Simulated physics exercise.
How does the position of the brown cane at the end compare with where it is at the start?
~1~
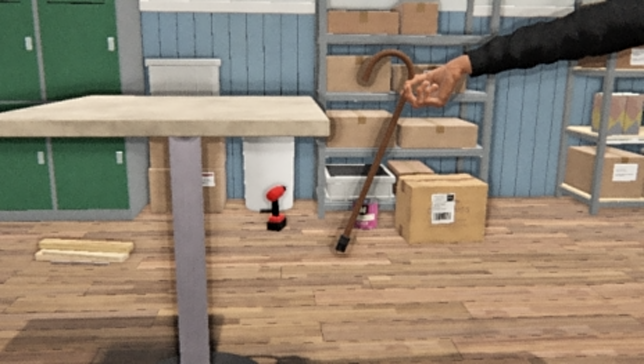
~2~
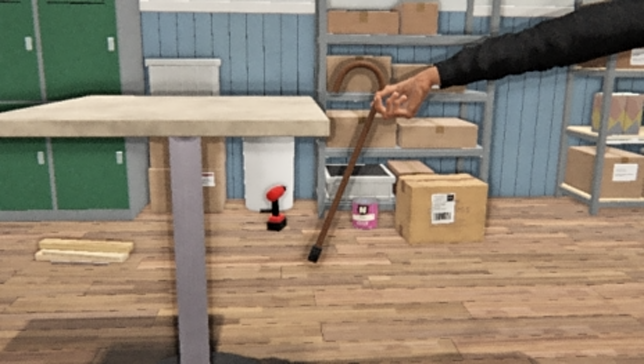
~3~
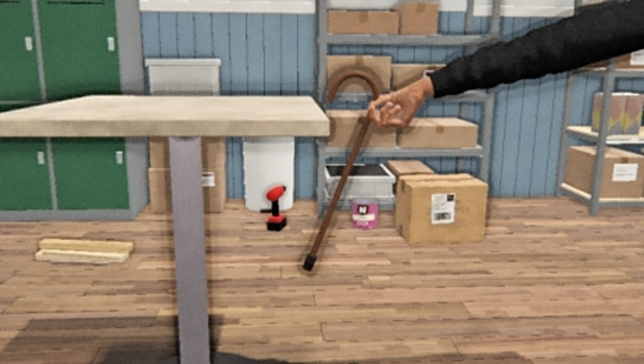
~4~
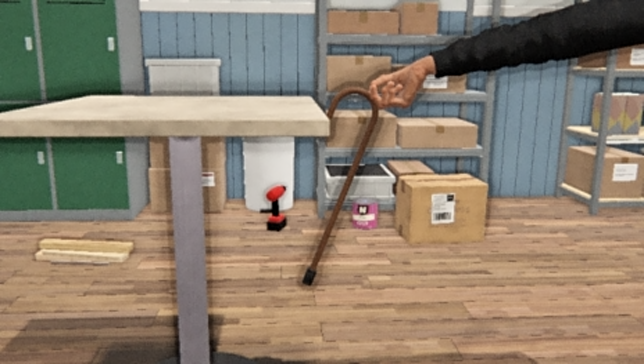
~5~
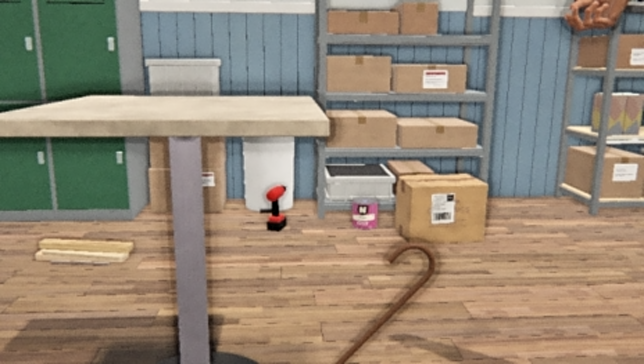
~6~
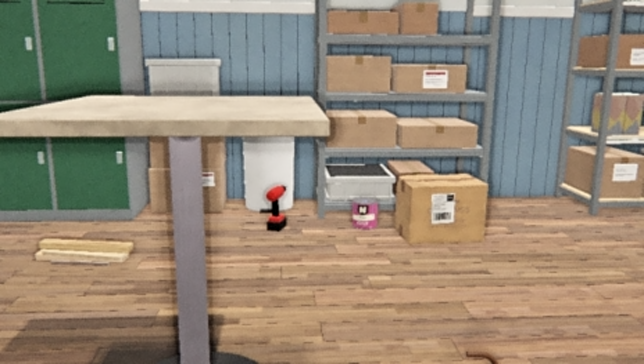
At the start the brown cane is held up in a hand to the right of the table, in front of the shelves. By the end it is farther right and much lower, with only a small part of it showing at the bottom of the view.
